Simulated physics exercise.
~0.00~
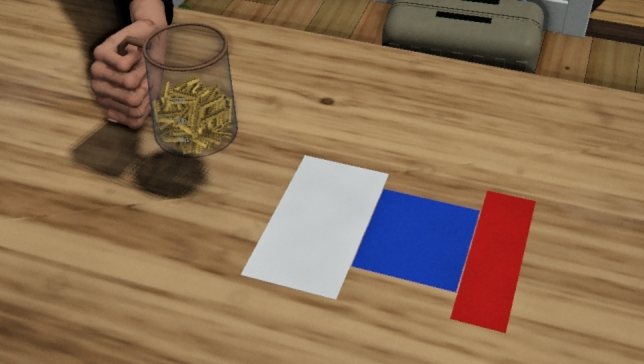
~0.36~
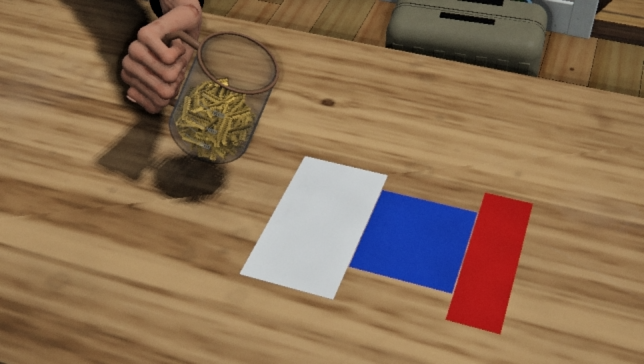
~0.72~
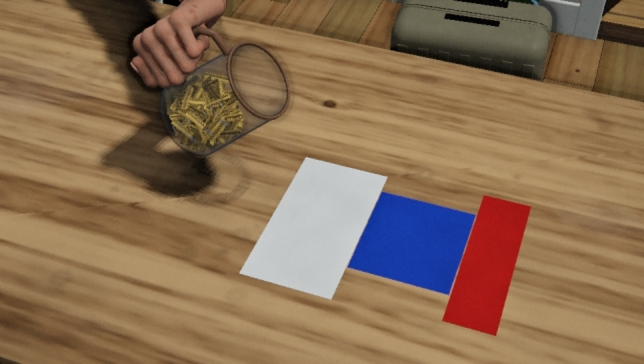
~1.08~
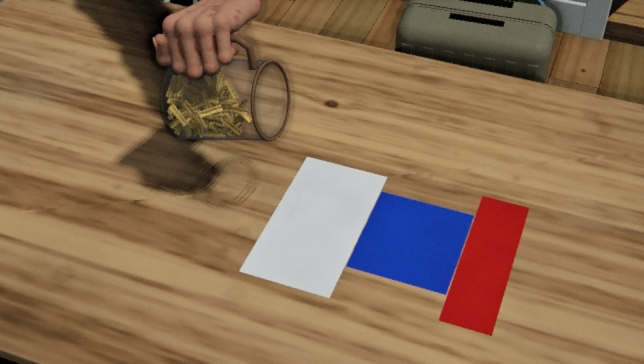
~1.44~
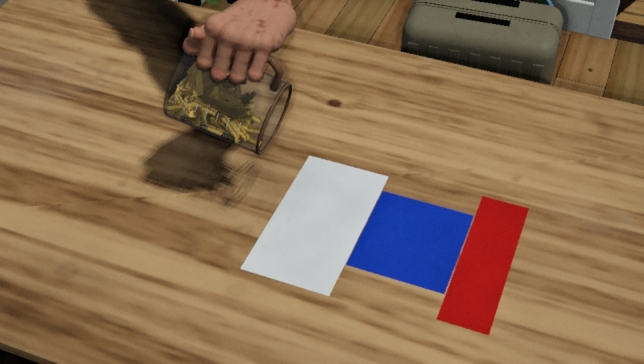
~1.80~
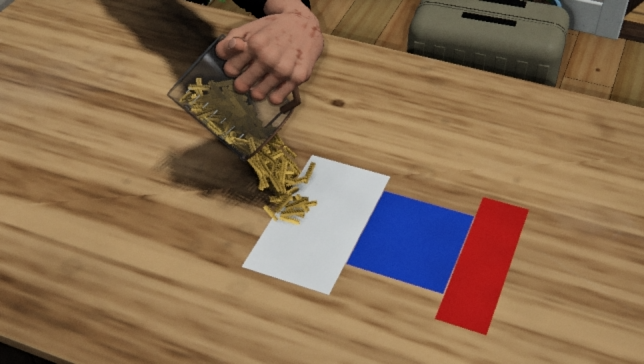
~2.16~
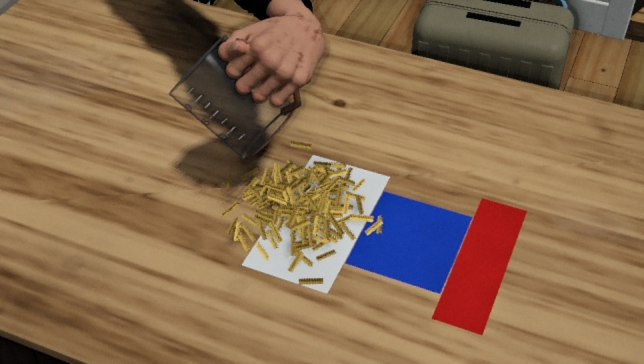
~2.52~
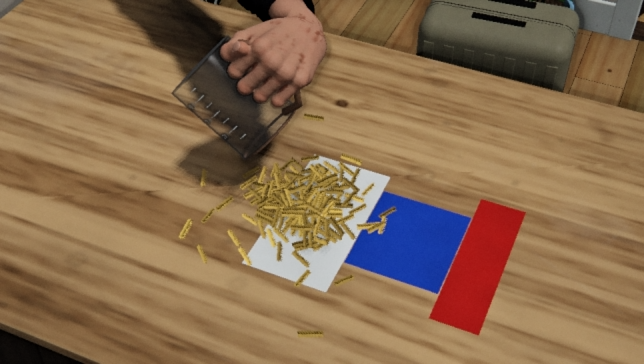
A hand holds a clear jug of short yellow pasta pieces at the upper left of a bare wooden table, seen from above at an angle. Toward the middle lie a white mat, a blue mat and a red mat, side by side from left to right, with a grey-green case behind. The hand tips the jug rightward onto its side, then further until its mouth points down. The pasta pours out in a clump and spreads over the white mat. The jug ends empty, with most pieces heaped on white, many scattered on bare wood, a few on blue and none on red.
